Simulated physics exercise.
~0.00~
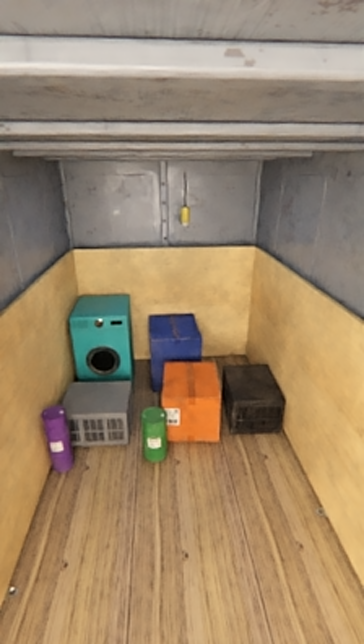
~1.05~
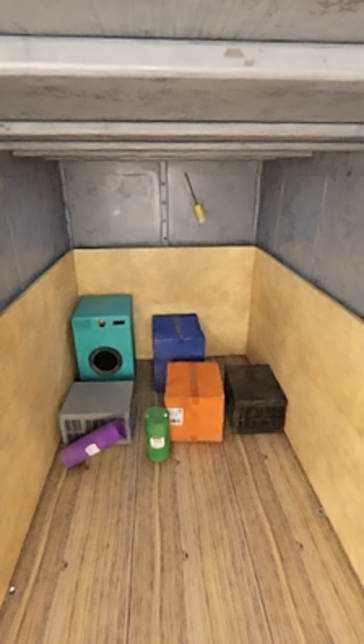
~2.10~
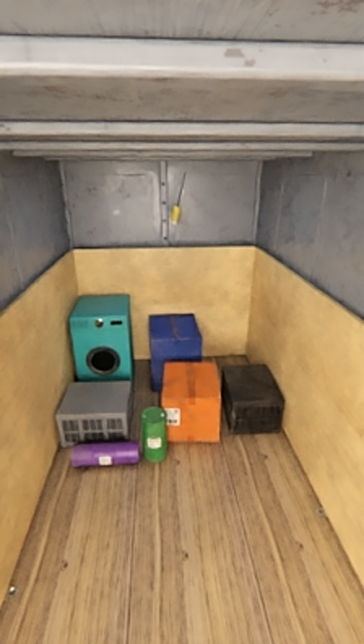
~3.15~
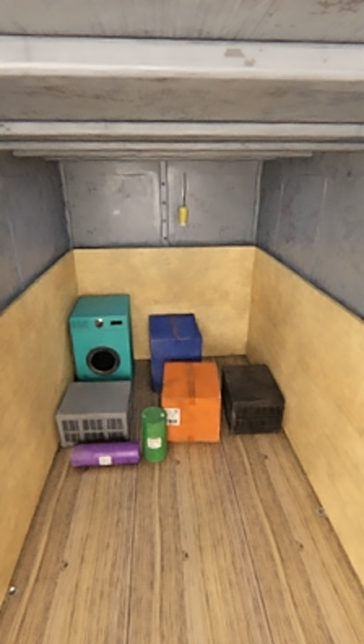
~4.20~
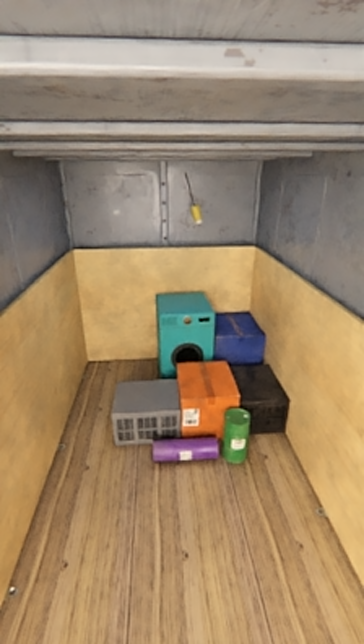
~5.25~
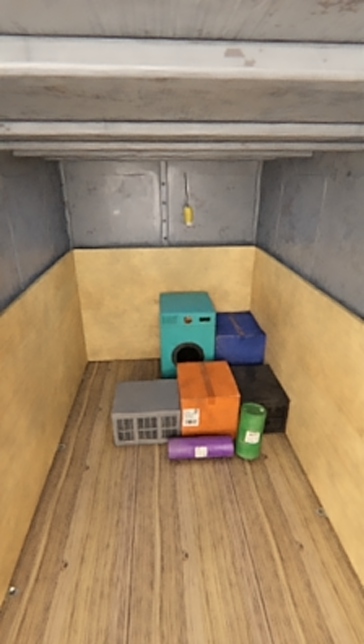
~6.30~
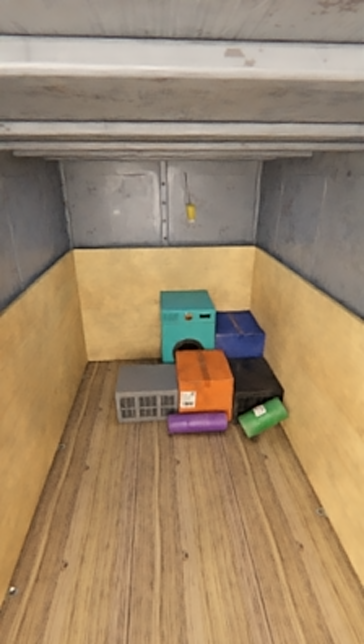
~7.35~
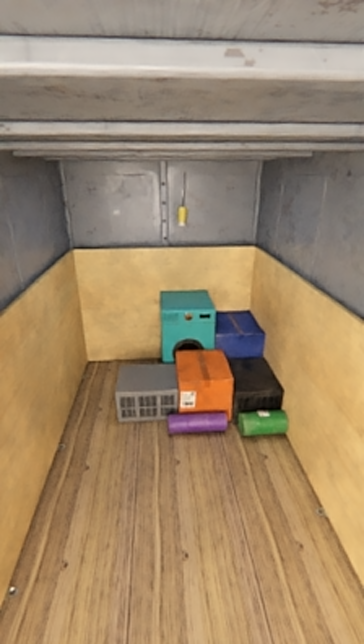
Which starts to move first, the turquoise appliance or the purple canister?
The purple canister moves first, tipping over onto its side while the turquoise appliance stays put. The appliance only slides to the right later.
